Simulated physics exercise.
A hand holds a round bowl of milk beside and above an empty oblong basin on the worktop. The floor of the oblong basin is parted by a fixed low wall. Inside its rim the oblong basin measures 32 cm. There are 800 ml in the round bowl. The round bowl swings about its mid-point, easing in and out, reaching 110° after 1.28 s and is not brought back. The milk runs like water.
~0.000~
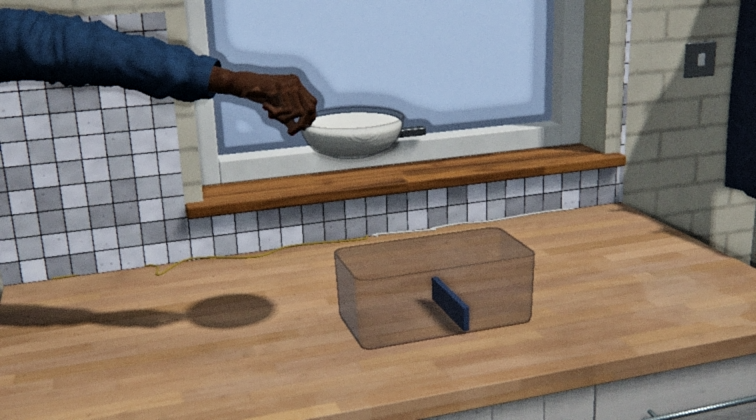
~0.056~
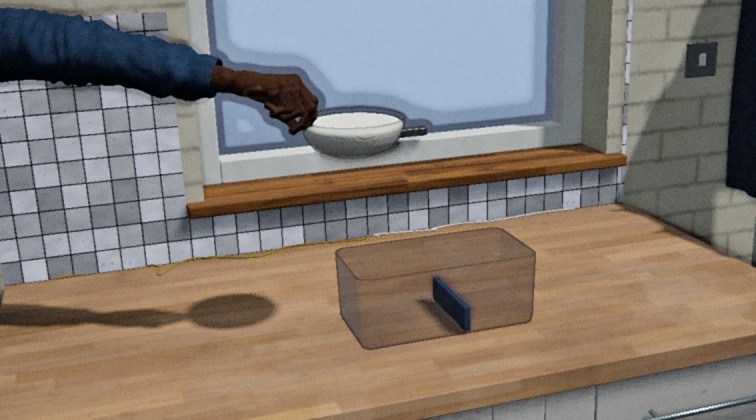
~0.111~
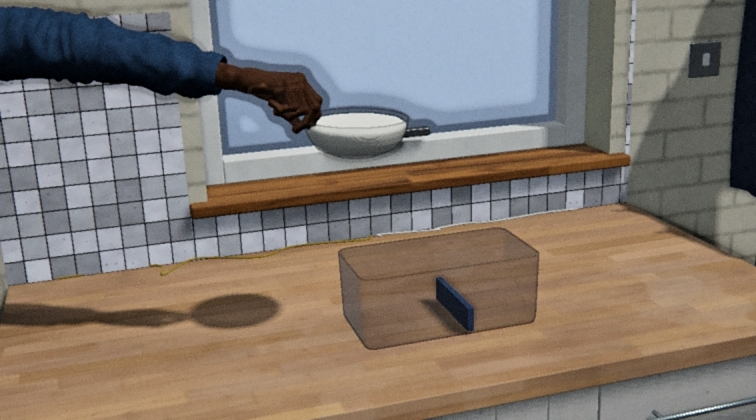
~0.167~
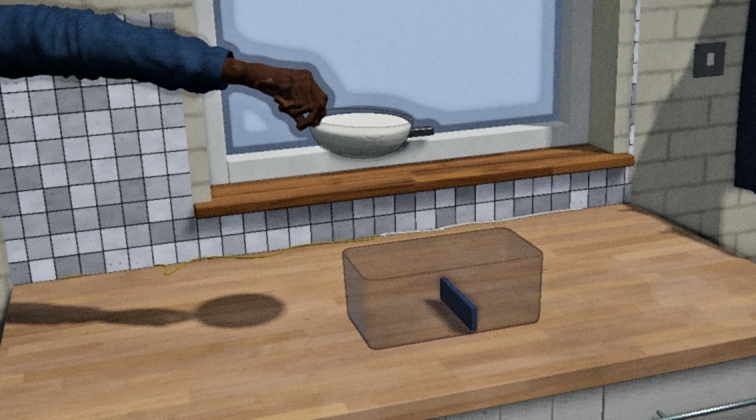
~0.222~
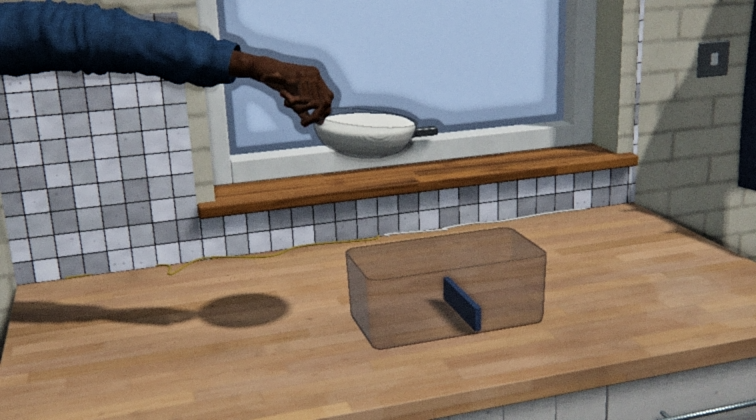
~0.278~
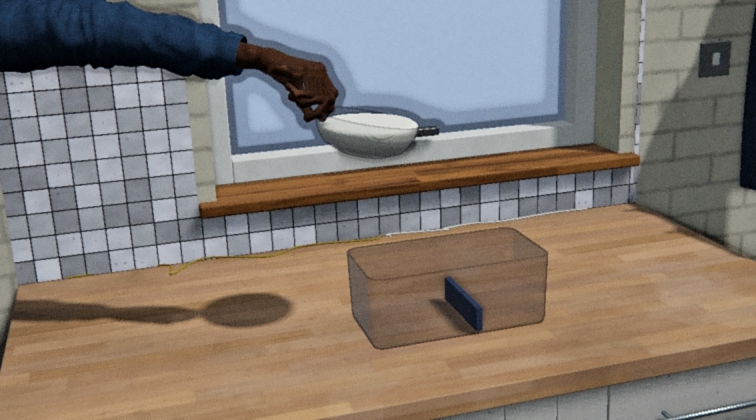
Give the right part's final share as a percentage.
The far part has some 54 per cent.
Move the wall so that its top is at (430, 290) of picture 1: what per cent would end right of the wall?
Then about 75 per cent.
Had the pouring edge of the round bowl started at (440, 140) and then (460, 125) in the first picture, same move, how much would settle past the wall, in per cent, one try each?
First 85, then 65 per cent.
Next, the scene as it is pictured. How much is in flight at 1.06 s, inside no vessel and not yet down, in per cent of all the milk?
Some 5 per cent.
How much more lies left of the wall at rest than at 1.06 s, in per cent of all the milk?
About 3 per cent.
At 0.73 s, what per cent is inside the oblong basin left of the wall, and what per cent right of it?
Near 8 on the left, 18 on the right.
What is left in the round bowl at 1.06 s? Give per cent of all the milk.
Some 0 per cent.
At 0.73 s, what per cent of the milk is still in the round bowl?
Some 24 per cent.
By 0.73 s the tilt is 67° and 24 per cent is still to pour, 8 is left of the wall and 18 right of it.
By 1.06 s the tilt is 102° and 0 per cent is still to pour, 41 is left of the wall and 54 right of it.
By 1.40 s the tilt is 110° and 0 per cent is still to pour, 44 is left of the wall and 54 right of it.
By 1.78 s the tilt is 110° and 0 per cent is still to pour, 44 is left of the wall and 54 right of it.
At rest 44 per cent lies left of the wall, 54 right of it and 2 outside.
